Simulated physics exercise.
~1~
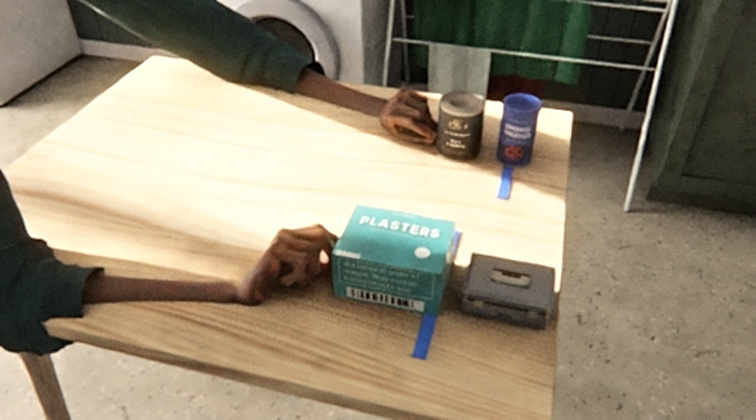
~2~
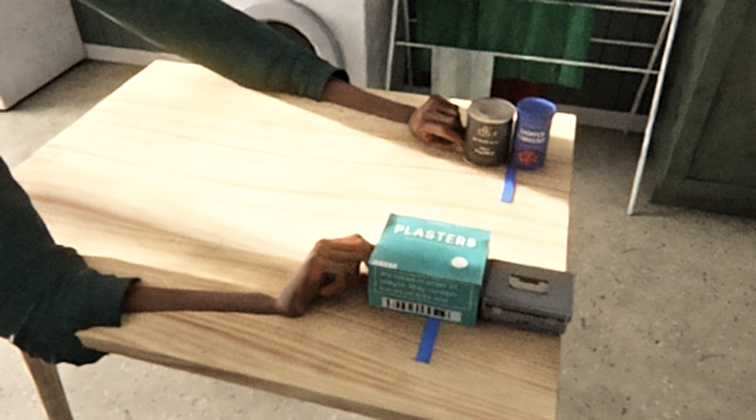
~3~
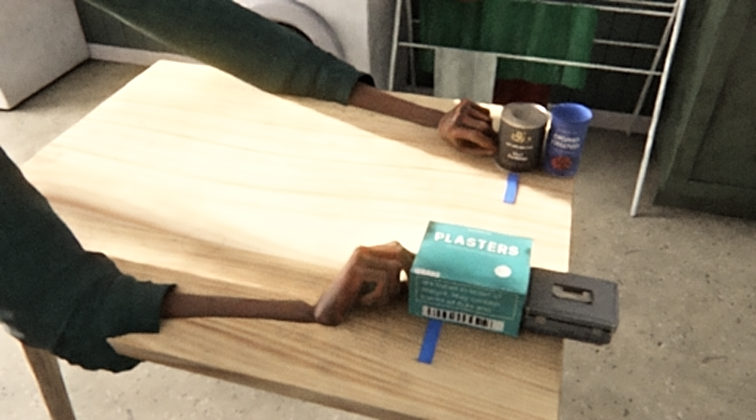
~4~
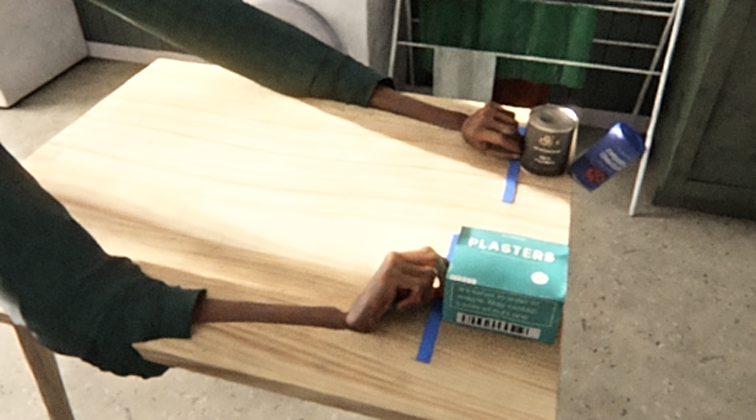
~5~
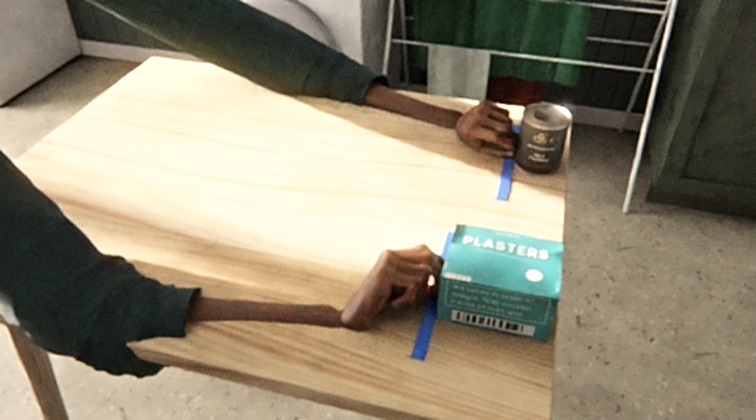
In a room with a clothes rack and a washing machine behind, a slightly swaying view looks down on a pale wooden table. Two dark-skinned hands in dark green sleeves reach in from the left, one behind a black pot beside a blue tin at the far side, the other behind a turquoise plasters box beside a grey case nearer. Blue tape strips mark the tabletop. The hands slowly push both pairs right, until the case juts past the edge. The case drops out of sight as the blue tin tips over the edge and falls. The hands stop near the tape, leaving the pot upright and the box on the table.
